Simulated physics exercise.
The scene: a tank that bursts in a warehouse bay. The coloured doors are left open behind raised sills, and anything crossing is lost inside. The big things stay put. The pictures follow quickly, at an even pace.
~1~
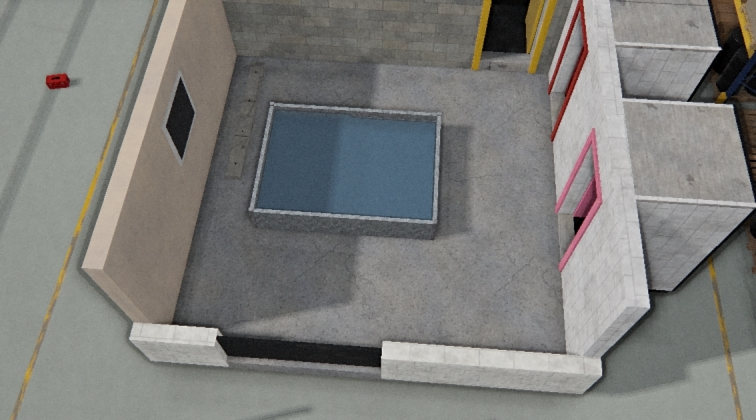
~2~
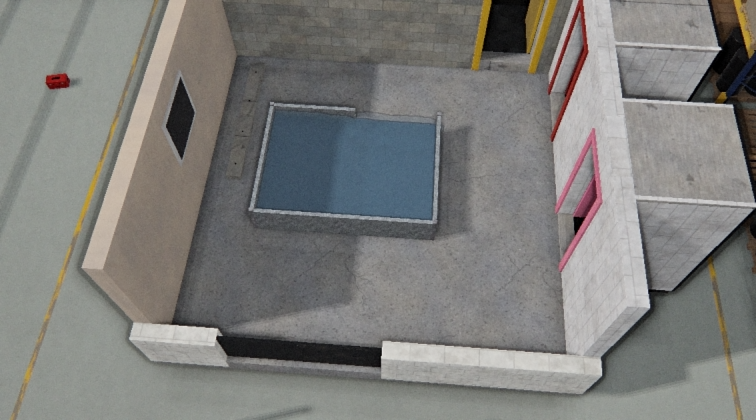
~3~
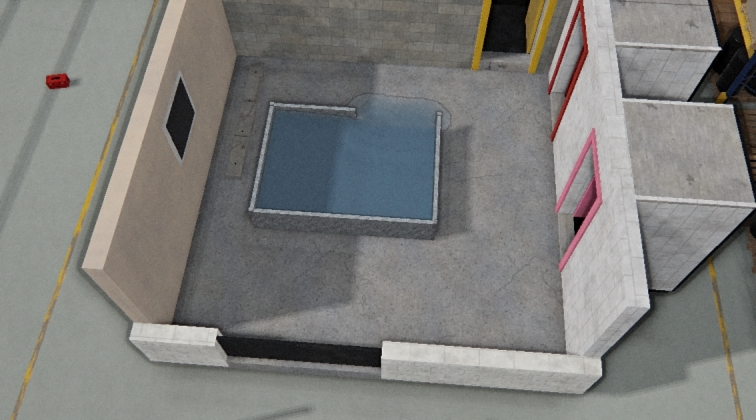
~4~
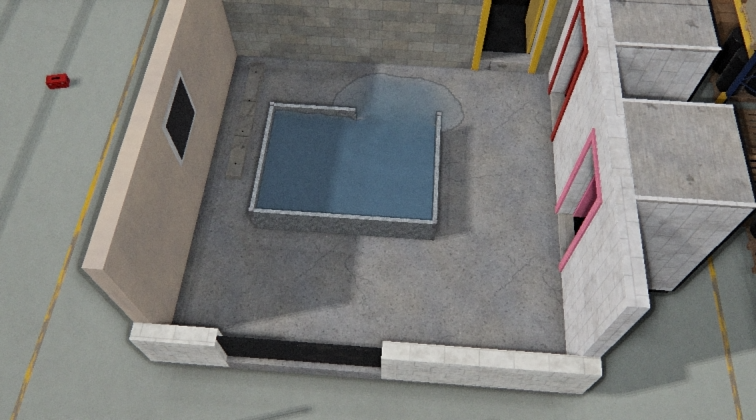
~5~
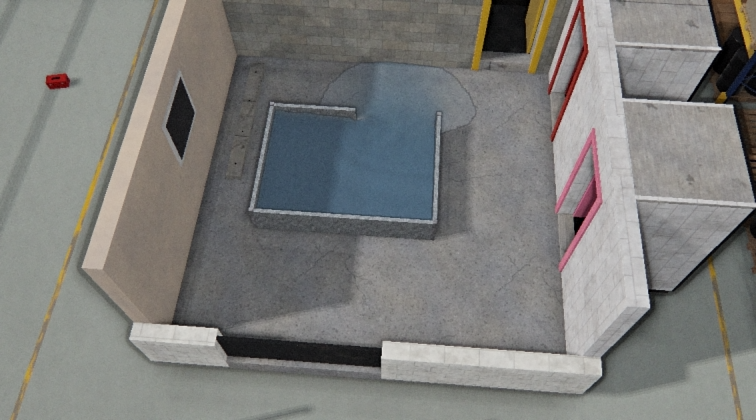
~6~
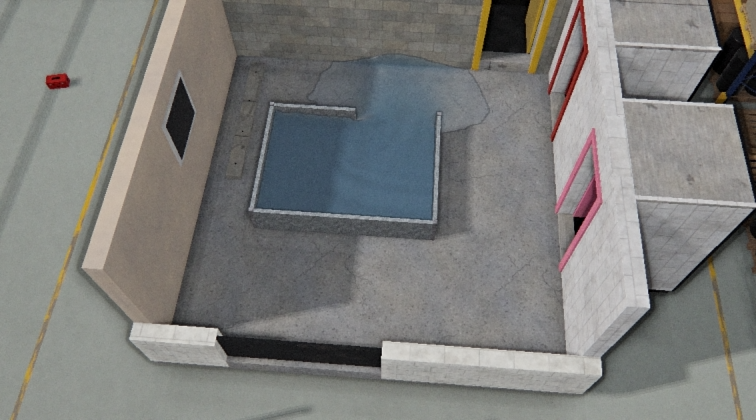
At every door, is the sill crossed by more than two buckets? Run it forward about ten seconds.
One by one: The red door receives more than two buckets; the yellow door receives no more than two buckets; the pink door receives no more than two buckets.
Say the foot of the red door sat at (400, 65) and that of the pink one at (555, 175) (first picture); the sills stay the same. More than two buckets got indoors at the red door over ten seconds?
Lab note: Red door exceeds it.
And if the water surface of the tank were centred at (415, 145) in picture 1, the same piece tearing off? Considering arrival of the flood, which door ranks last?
Answer: The pink-painted one.
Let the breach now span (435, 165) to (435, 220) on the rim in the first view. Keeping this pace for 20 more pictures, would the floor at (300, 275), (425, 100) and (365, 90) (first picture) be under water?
Listed order gives left alone; left alone; left alone.
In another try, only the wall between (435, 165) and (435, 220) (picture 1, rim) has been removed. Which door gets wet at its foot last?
Call it the yellow one.
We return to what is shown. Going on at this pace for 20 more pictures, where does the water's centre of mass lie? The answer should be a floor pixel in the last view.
Somewhere near (381, 139).
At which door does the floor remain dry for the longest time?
The one in pink.
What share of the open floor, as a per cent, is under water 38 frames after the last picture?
Around 85 in a hundred.
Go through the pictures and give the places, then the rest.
Still water in the open tank at (349, 163), in the first picture.
Water pours out on the open tank's far side and has run to a hidden place, in the second picture.
The front is at (356, 103), out from the gap on the open tank's far side, in the third picture.
Water pours out on the open tank's far side and has run to (376, 77), in the fourth picture.
Water pours out on the open tank's far side and has run to (367, 64), in the fifth picture.
Water pours out on the open tank's far side and has run to (341, 63), in the sixth picture.
A moment on, water covers 15 % of the floor; the red door not reached, the yellow door wet at the sill, nothing in, the pink door not reached.
Next, water covers 25 % of the floor; the red door under two buckets in, the yellow door wet at the sill, nothing in, the pink door not reached.
Then, water covers 45 % of the floor; the red door over two buckets in, the yellow door wet at the sill, nothing in, the pink door wet at the sill, nothing in.
Later, water covers 85 % of the floor; the red door far over two buckets in, the yellow door under two buckets in, the pink door wet at the sill, nothing in.
In the end, water covers 95 % of the floor; the red door far over two buckets in, the yellow door under two buckets in, the pink door under two buckets in.
